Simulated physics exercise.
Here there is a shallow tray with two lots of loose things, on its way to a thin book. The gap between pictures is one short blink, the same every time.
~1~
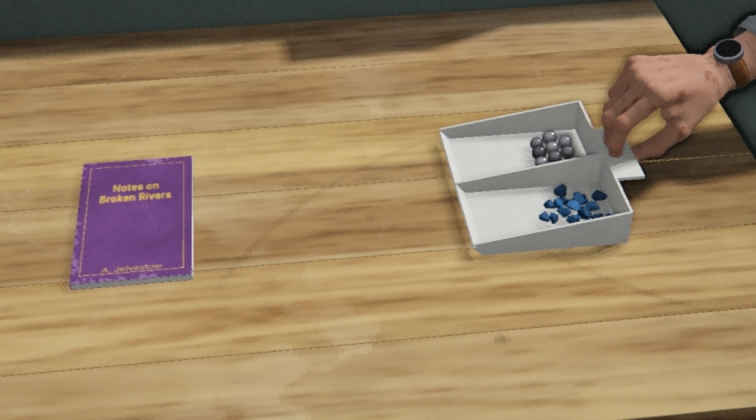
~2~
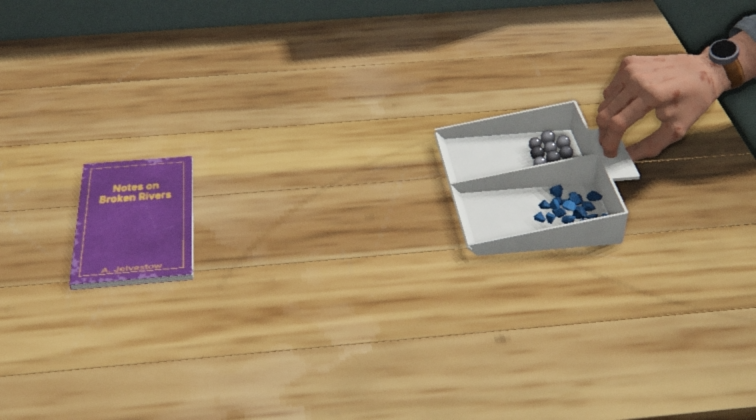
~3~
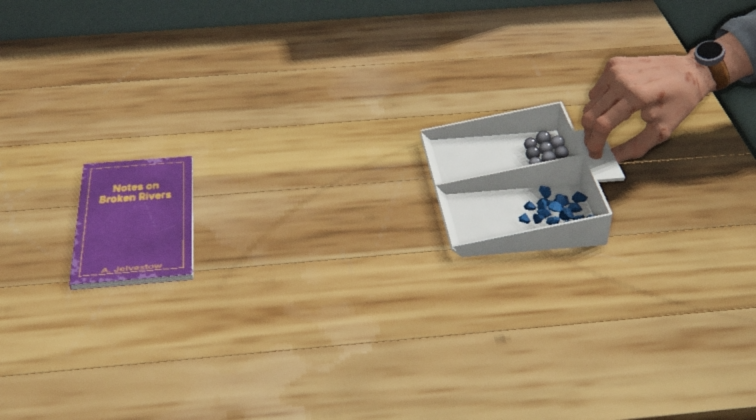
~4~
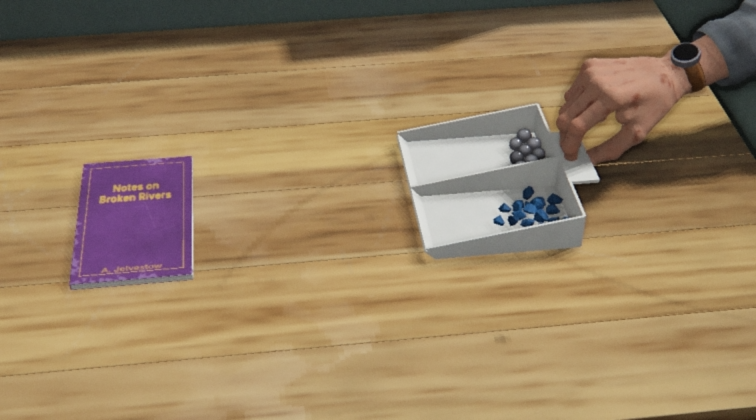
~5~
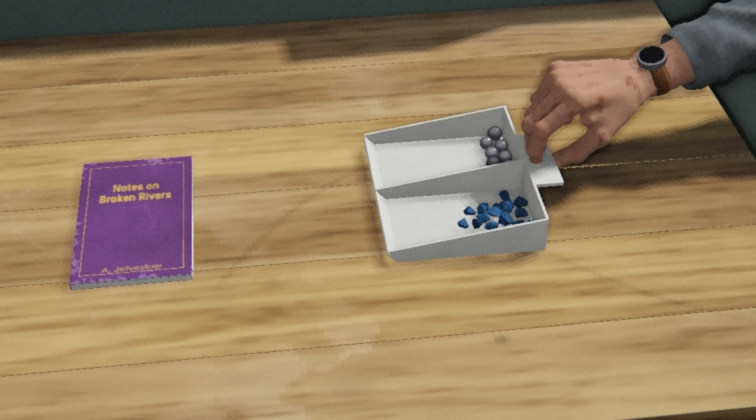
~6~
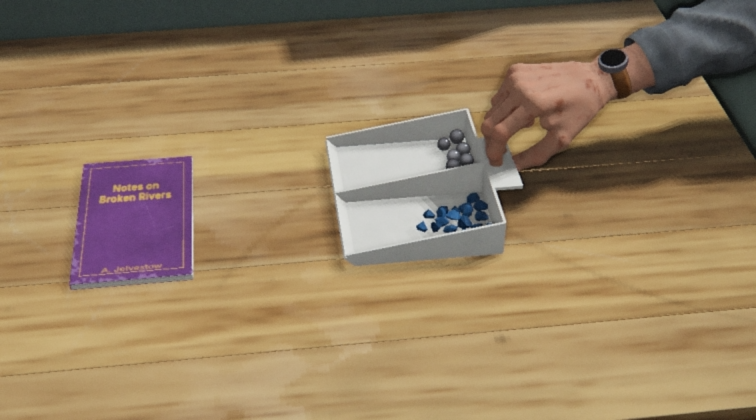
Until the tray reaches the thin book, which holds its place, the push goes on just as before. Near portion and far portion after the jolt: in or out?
Near portion: In; far portion: Out, some of it.
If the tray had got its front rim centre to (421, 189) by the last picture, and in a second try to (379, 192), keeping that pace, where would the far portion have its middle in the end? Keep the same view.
Around (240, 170) in the first try, (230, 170) in the second.
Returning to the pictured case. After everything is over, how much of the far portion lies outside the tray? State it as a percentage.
My estimate is close to 60 per cent of the pieces.
Then, 0.10 s later than the last frame, tray still sliding, front rim near (263, 201); near portion all inside; far portion all inside.
Then, 0.29 s later than the last frame, tray stopped at the thin book; near portion all inside, moved towards the front rim; far portion all inside, moved towards the front rim.
Then, 0.50 s later than the last frame, tray stopped at the thin book; near portion all inside, moved towards the front rim; far portion roughly two thirds out of the tray.
When it is over, tray stopped at the thin book; near portion all inside, moved towards the front rim; far portion roughly two thirds out of the tray.
